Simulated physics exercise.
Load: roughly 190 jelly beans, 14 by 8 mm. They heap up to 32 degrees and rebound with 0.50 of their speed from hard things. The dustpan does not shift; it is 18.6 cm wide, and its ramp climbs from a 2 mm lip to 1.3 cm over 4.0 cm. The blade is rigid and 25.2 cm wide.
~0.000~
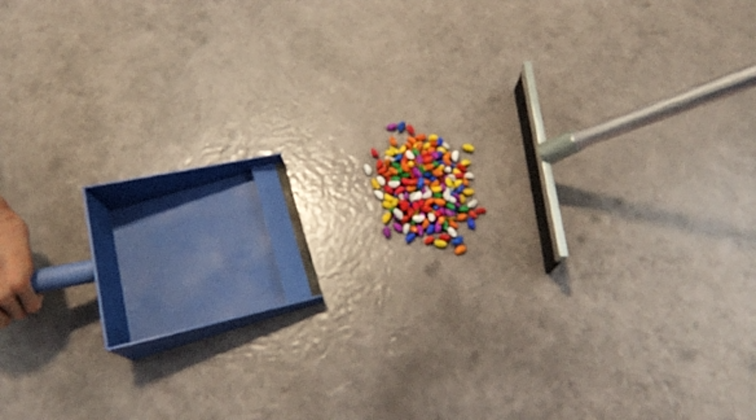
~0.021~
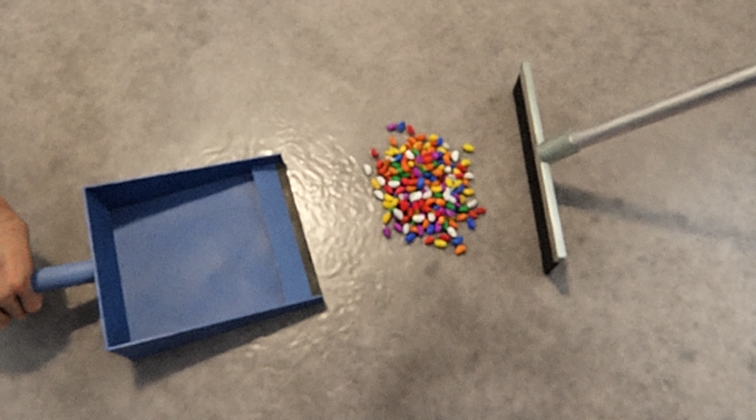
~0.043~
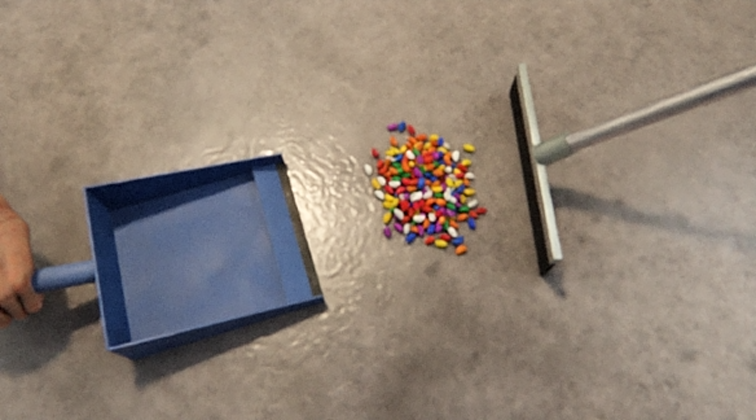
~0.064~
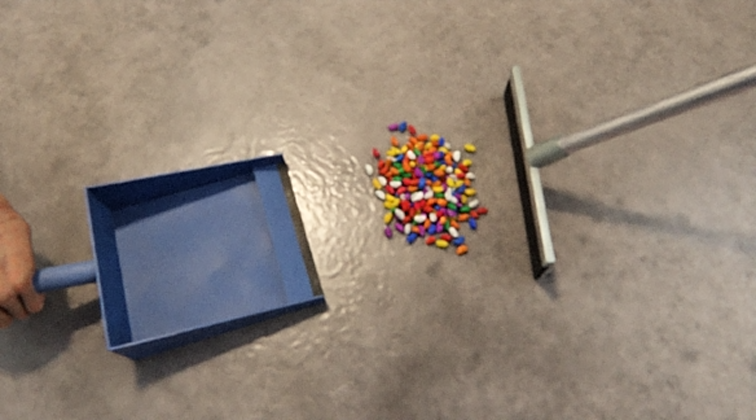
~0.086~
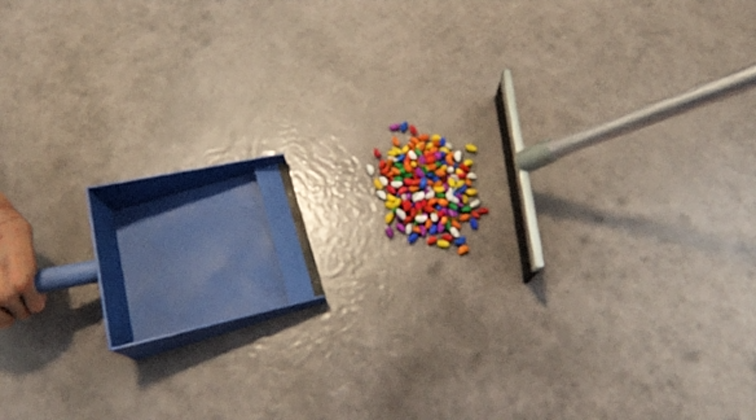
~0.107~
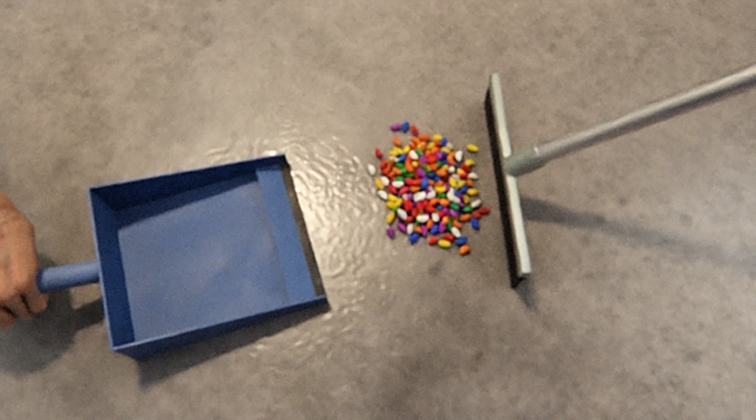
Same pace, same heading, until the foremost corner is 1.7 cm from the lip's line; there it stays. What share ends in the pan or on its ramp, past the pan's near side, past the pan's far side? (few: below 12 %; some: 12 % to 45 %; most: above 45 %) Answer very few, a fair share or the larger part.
Pan: A fair share, near side: Very few, far side: A fair share.
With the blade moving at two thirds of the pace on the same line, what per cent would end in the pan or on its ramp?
It would be near 15 per cent.
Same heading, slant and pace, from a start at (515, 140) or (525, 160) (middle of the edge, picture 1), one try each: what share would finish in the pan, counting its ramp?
About 35 and 35 per cent.
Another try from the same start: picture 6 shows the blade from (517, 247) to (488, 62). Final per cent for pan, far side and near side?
Pan 30, far 40, near 0.
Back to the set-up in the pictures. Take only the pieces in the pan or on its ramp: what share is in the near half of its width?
Roughly 50 per cent.
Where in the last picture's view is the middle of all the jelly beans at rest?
At about (303, 204).
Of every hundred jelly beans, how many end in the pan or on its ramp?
About 30 per cent.
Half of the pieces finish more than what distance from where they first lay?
Some 16 cm.
After 0.23 s, middle of the blade 13 cm from the lip; 0 % over the lip, far side 5 %, near side 0 %.
Then, at 0.31 s, middle of the blade 7 cm from the lip; 0 % over the lip, far side 15 %, near side 0 %.
After 0.53 s, middle of the blade 5 cm from the lip; 30 % over the lip, far side 15 %, near side 5 %.
By 2.8 s all is still; pan 30 %, near side 0 %, far side 15 %, in front of the lip or behind the blade 50 %.
